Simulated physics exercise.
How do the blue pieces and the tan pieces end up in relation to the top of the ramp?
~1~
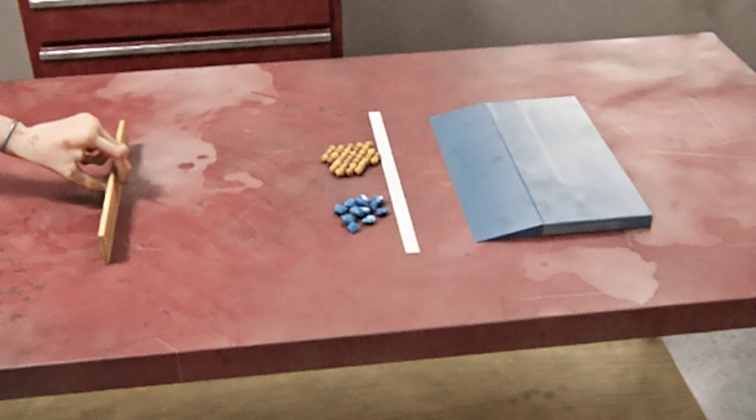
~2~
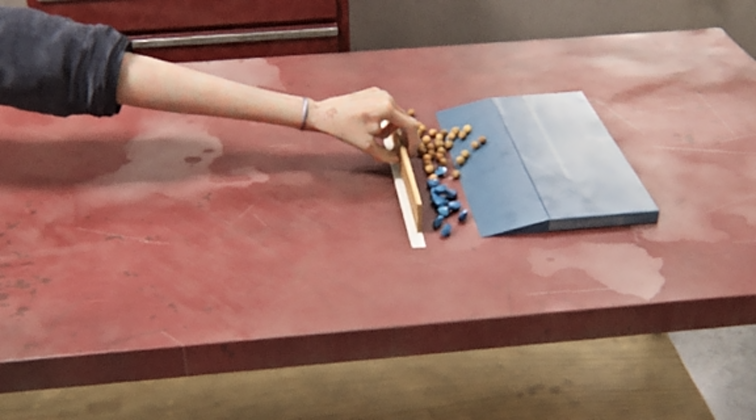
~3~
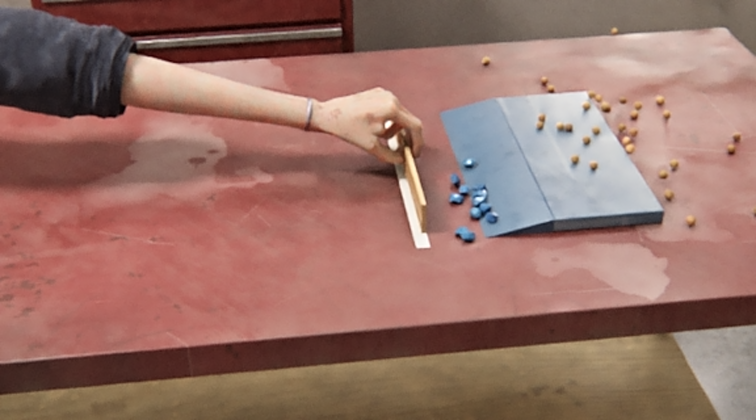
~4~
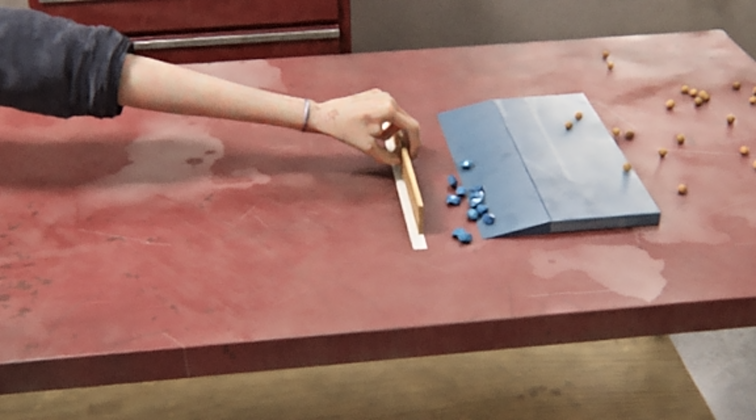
The blue pieces fall short of the top, with some resting on the lower slope and others on the table in front of it. The tan pieces go over the top and scatter.
On a worn red tabletop, a hand swept small tan and blue pieces rightward with a wooden strip, stopping at the white tape. The tan ones scattered over the blue ramp's top, while the blue ones stayed around its lower edge.
